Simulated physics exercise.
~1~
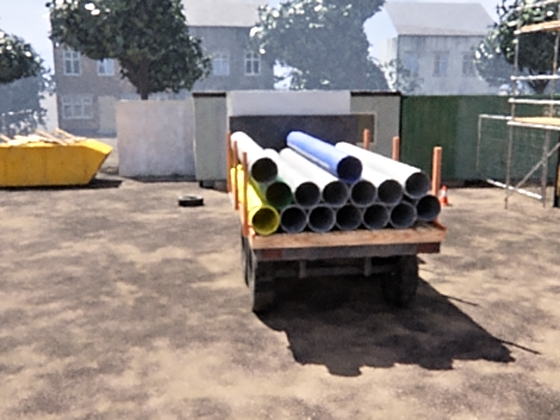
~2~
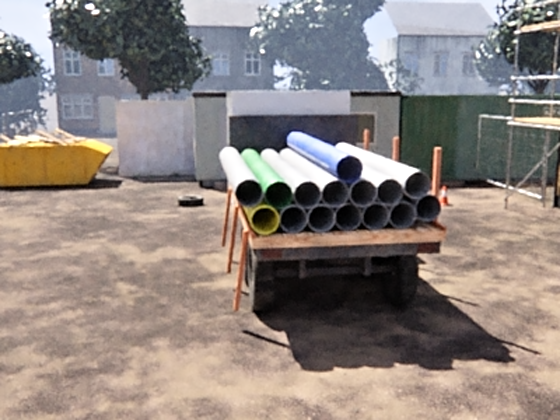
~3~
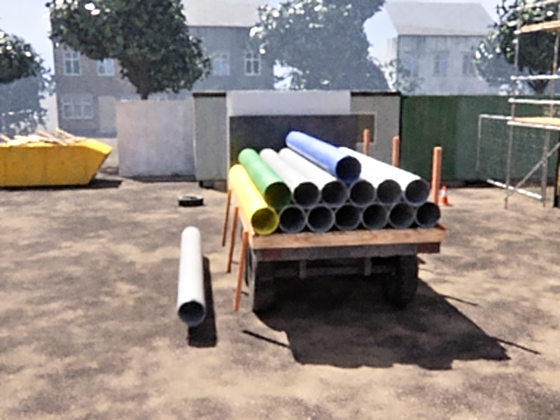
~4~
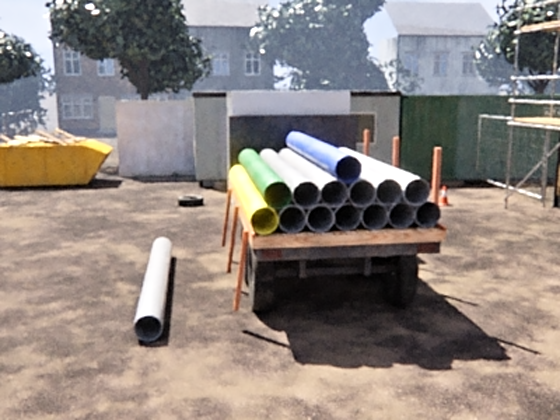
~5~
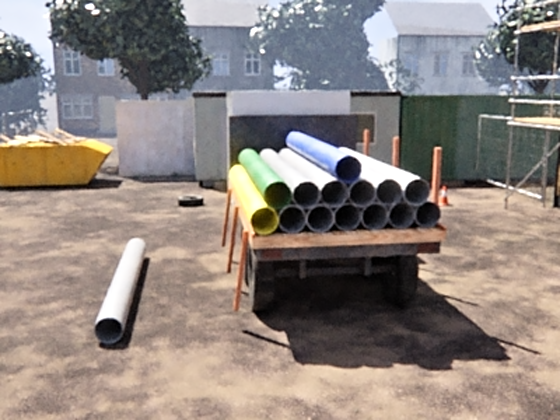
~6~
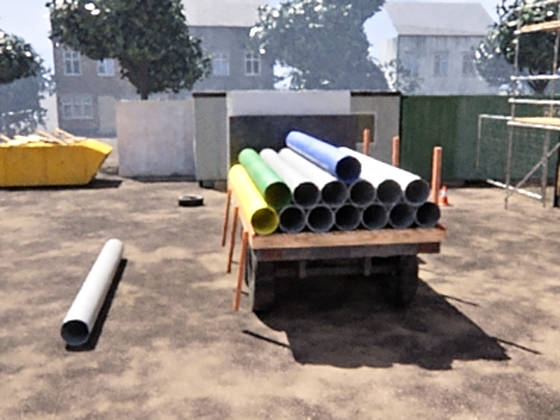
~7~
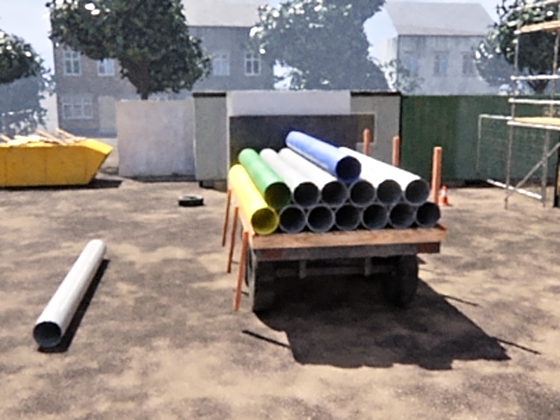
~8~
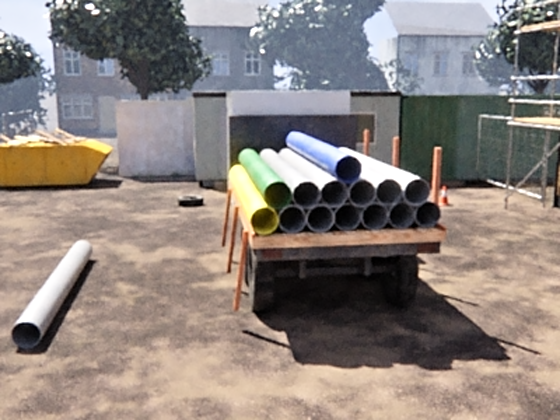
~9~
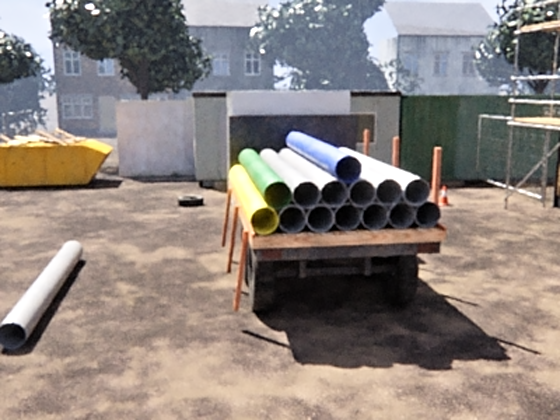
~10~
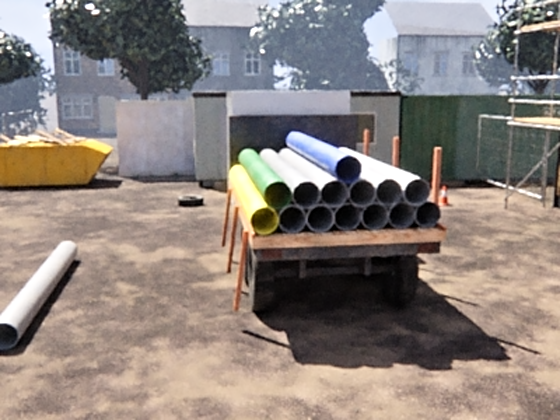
In a dirt yard, the posts on the left side of a flatbed lorry swing down and one pale pipe drops off, rolling away to the left edge of the view, while the yellow, green, blue and remaining grey pipes stay stacked on the deck.
